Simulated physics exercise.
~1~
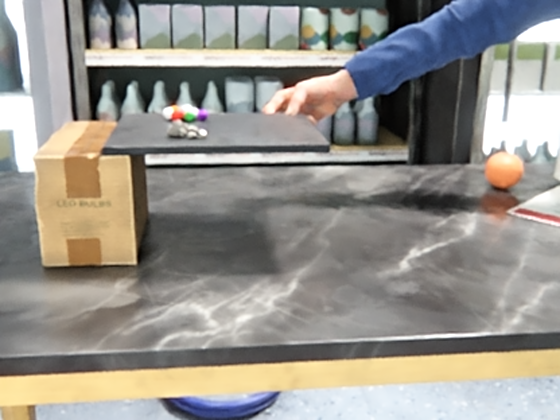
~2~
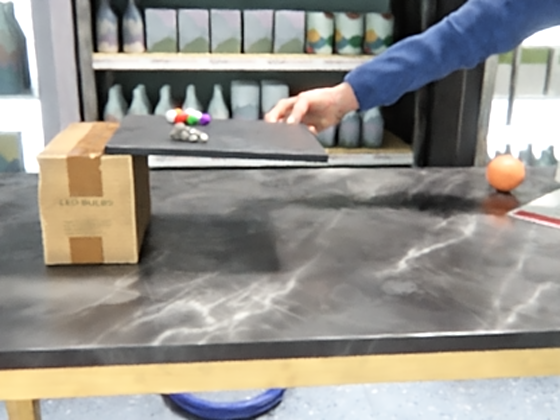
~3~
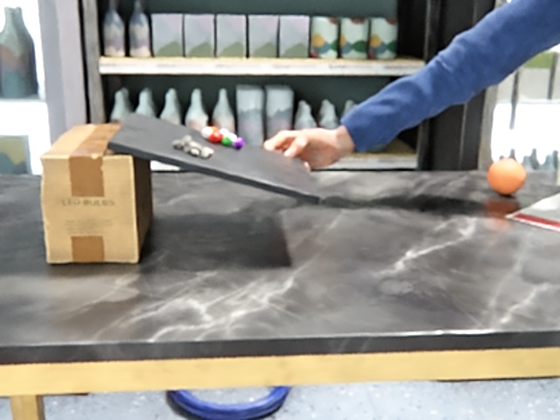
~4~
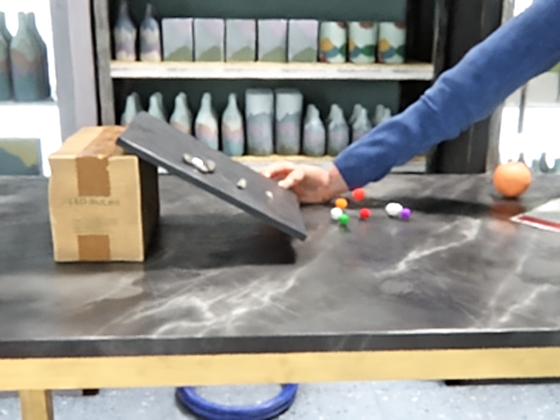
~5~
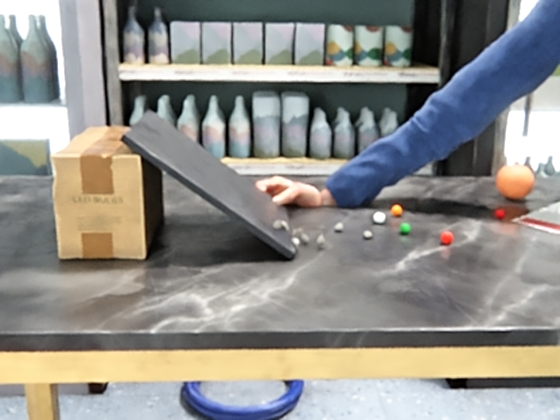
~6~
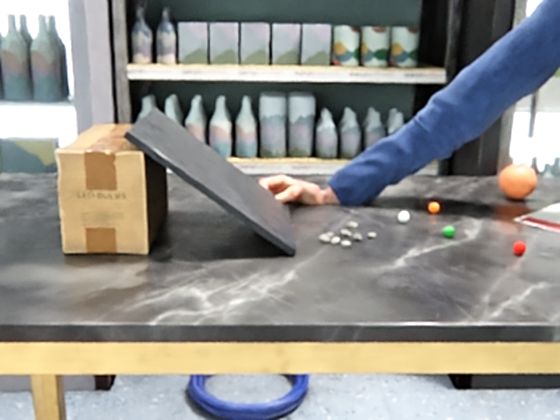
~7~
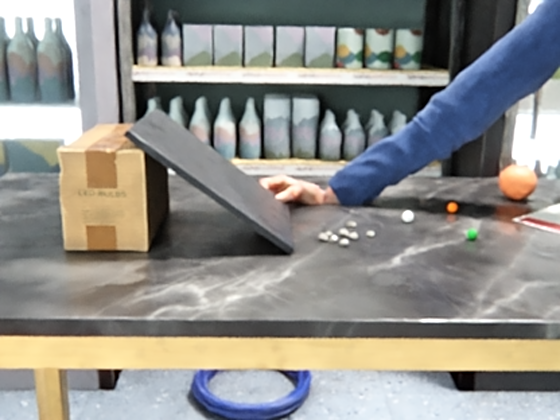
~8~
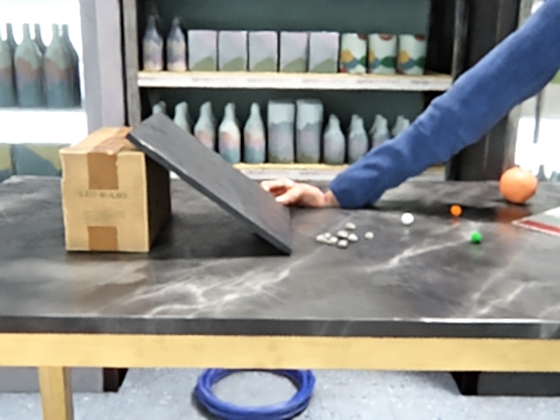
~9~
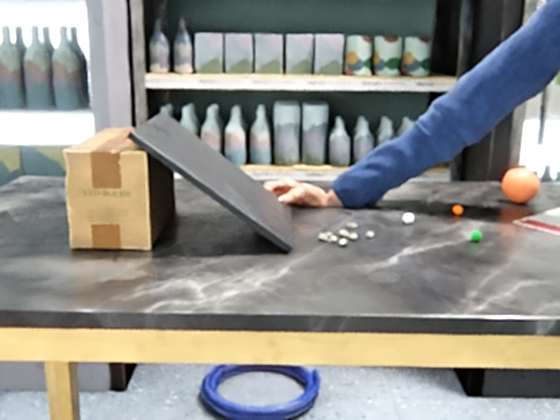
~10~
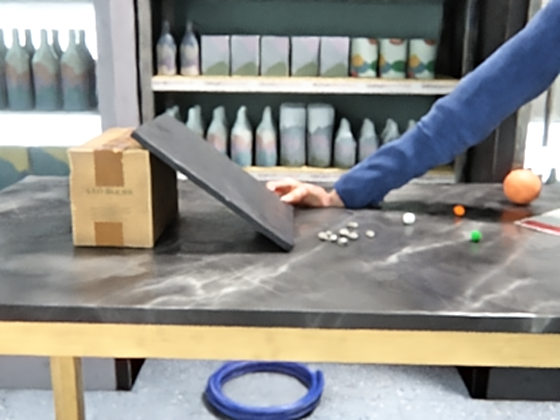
Small bright balls and a cluster of little grey pieces sit on a dark board, one end propped on a cardboard box and the other held by a hand in a blue sleeve. The hand lowers the free end toward the black marbled table, and the board tilts. The coloured balls roll off first, scattering to the right, while the grey pieces slide down after them. The board's edge comes to rest on the table, and the grey pieces stop in a loose group close by. A red ball rolls on out of sight, leaving white, orange and green ones farther out, near a larger orange ball.
